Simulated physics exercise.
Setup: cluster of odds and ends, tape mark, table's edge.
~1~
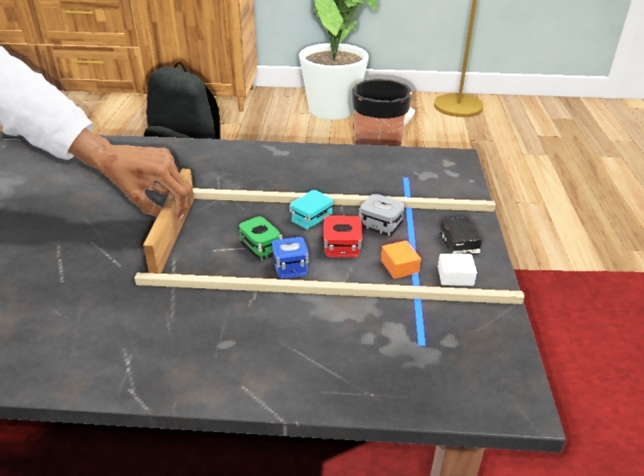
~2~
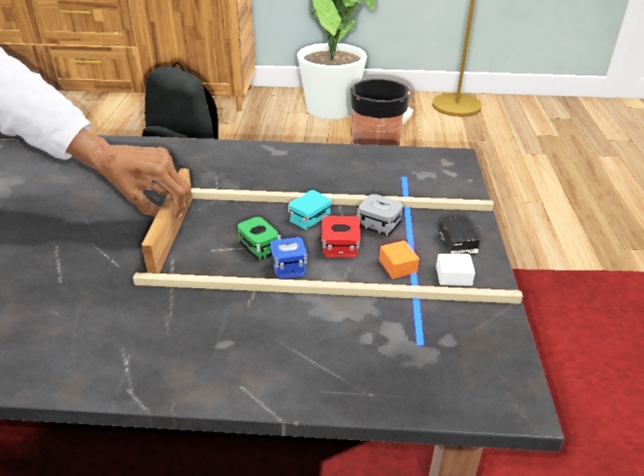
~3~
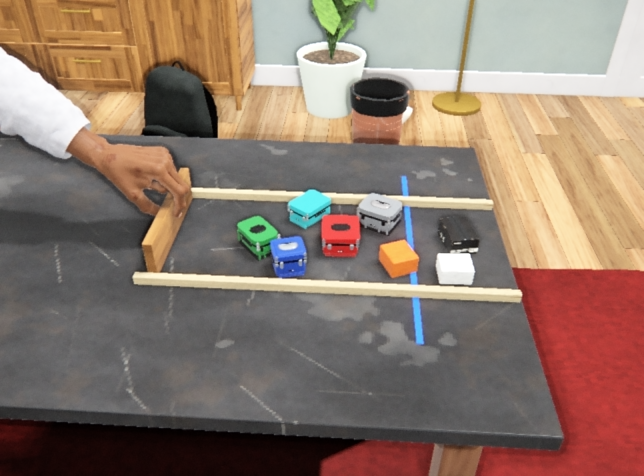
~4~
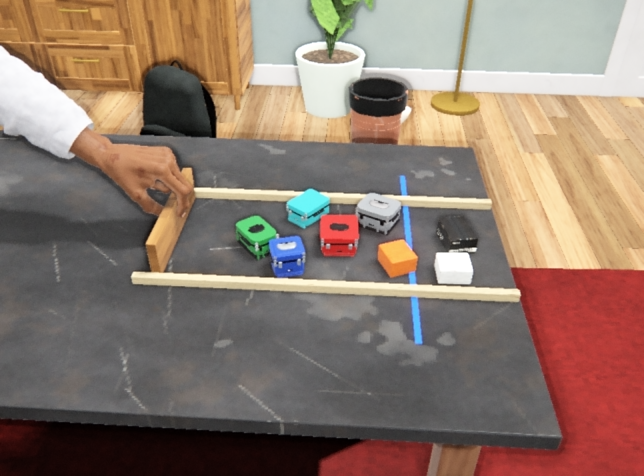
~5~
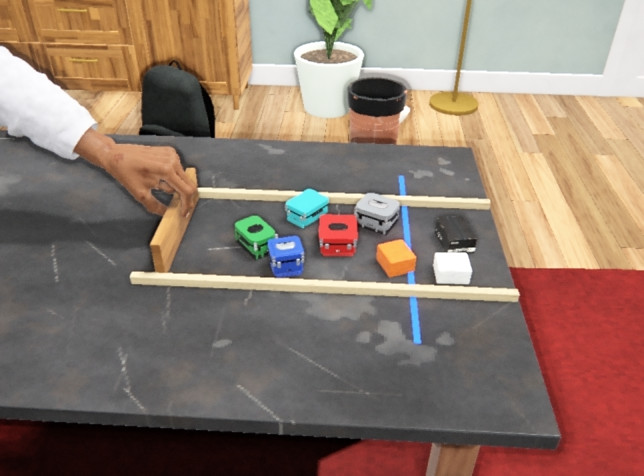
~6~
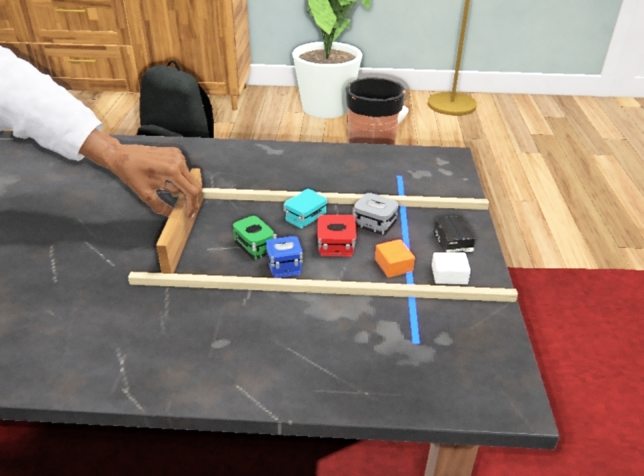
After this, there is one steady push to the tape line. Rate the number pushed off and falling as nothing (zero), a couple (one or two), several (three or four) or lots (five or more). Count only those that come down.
It is nothing.
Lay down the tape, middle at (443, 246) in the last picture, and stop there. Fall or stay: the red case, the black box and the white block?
Red case remains, black box drops, white block drops.
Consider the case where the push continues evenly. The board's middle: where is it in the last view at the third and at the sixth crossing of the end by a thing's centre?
At (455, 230) for the third, at (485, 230) for the sixth.
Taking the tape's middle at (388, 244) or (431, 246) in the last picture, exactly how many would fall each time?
Result, try by try: 0, 1.
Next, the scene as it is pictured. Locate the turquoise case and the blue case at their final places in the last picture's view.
Roughly (417, 210), and the other roughly (426, 266).
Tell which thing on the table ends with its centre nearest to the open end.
The one is the black box.
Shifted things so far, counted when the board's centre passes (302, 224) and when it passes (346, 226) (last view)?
4 by the first point, 6 by the second.
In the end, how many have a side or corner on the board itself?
3 touch it.
Early on, none off yet; black box at rest near (454, 235); white block at rest near (450, 268); orange block at rest near (394, 258).
A while later, none off yet; black box at rest near (454, 236); white block at rest near (453, 269); orange block travelled about its own width near (422, 264).
Finally, the number that fall off is zero.
